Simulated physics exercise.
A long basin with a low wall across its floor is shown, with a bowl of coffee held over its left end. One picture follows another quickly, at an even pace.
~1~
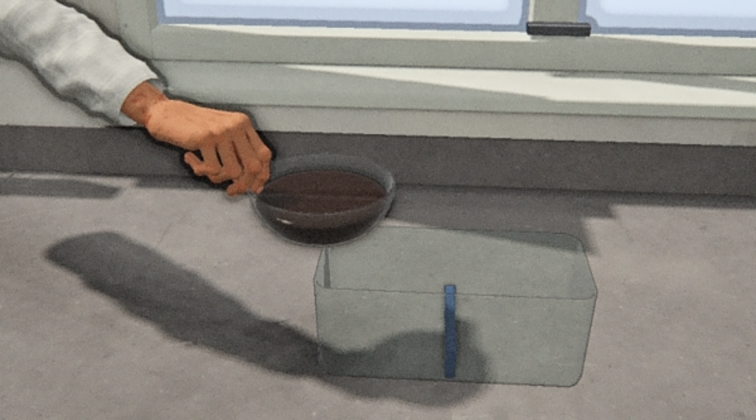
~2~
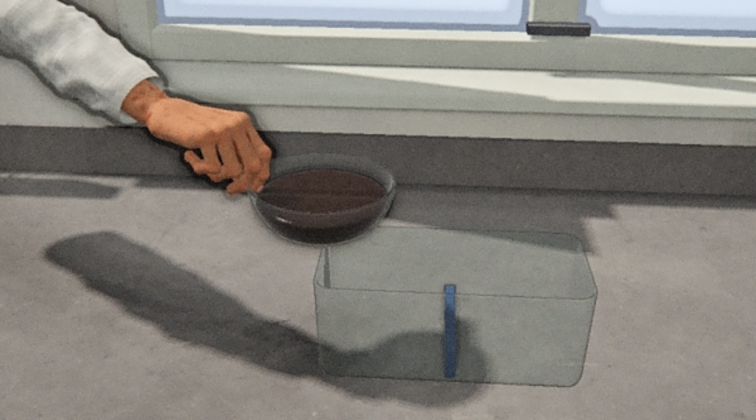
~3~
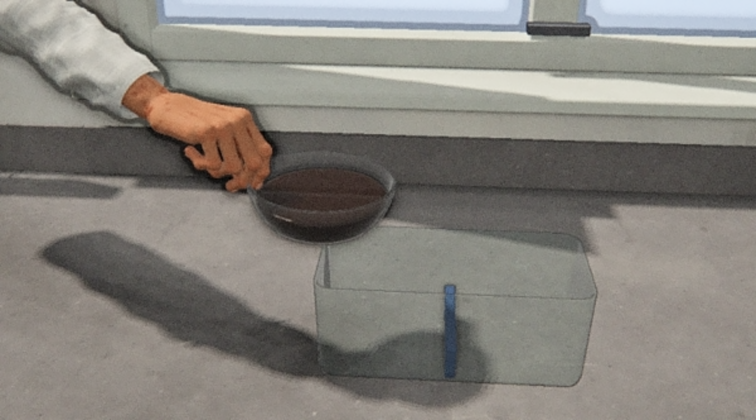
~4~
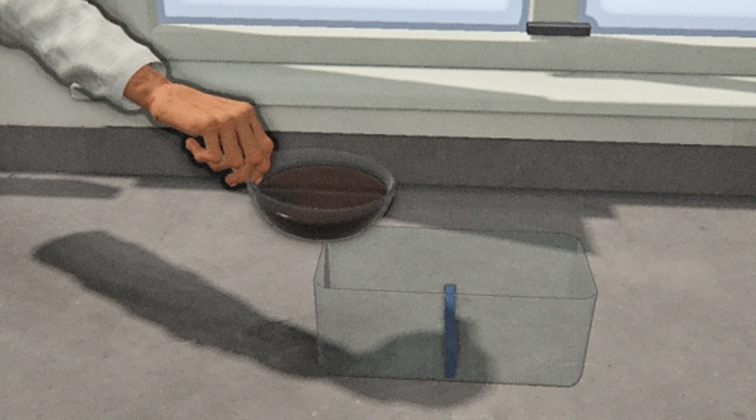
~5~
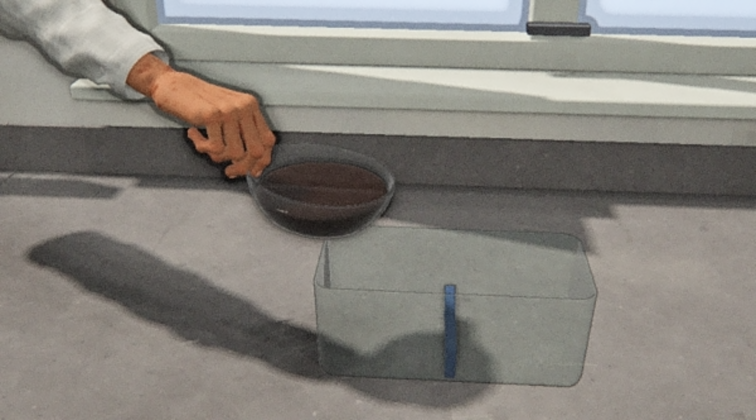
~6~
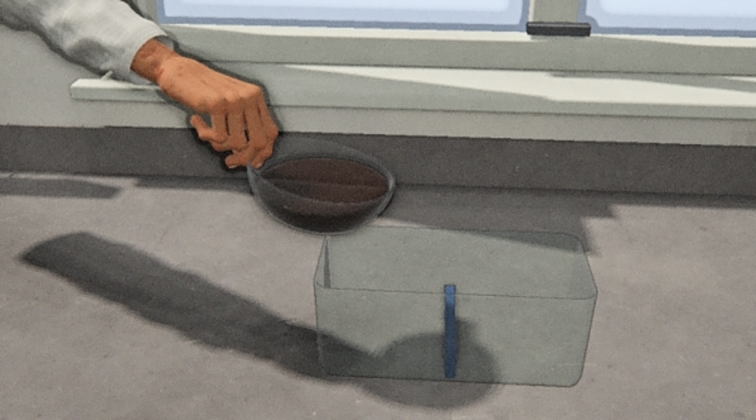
A hand held a glass bowl of dark coffee still above the left end of a long, clear basin with a low blue wall across its floor, then slowly tilted it slightly rightward.
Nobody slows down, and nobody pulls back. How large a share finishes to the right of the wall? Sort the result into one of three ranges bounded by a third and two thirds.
It falls in the top range, above two thirds.
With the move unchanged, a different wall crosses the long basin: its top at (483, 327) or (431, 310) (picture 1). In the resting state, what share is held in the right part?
Roughly 45 % and then 95 %.
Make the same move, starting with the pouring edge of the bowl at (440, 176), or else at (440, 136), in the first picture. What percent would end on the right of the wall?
One after the other: 90 %, 90 %.
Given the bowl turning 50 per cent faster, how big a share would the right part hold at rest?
I'd say close to 75 per cent.
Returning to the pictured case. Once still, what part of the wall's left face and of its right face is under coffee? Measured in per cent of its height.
On the left it is 10 per cent, on the right 60.
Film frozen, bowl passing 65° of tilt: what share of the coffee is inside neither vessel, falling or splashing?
I'd put it at roughly 40 percent of it.
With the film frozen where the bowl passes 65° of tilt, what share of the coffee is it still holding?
Remaining fraction: Approx. 45 %.
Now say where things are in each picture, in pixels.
The first picture shows tilt 0°; pouring edge (394, 185); surface from (257, 192) to (388, 197); the long basin's rim runs from (321, 256) to (588, 266); the wall's top is at (451, 317).
The second picture shows tilt 0°; pouring edge (394, 185); surface from (257, 191) to (389, 197).
The third picture shows tilt 2°; pouring edge (394, 185); surface from (257, 189) to (389, 195).
The fourth picture shows tilt 4°; pouring edge (394, 185); surface from (257, 186) to (389, 193).
The fifth picture shows tilt 8°; pouring edge (394, 186); surface from (258, 183) to (389, 190).
The sixth picture shows tilt 12°; pouring edge (394, 186); surface from (258, 177) to (390, 186).
A moment on, the bowl is tipped part way and 47 per cent is still to pour, 7 is left of the wall and 4 right of it.
Next, the bowl is tipped on its side and 2 per cent is still to pour, 10 is left of the wall and 78 right of it.
Then the bowl is tipped on its side and 0 per cent is still to pour, 13 is left of the wall and 86 right of it.
Later the bowl is tipped on its side and 0 per cent is still to pour, 14 is left of the wall and 86 right of it.
At rest 14 per cent lies left of the wall, 86 right of it and 0 outside.
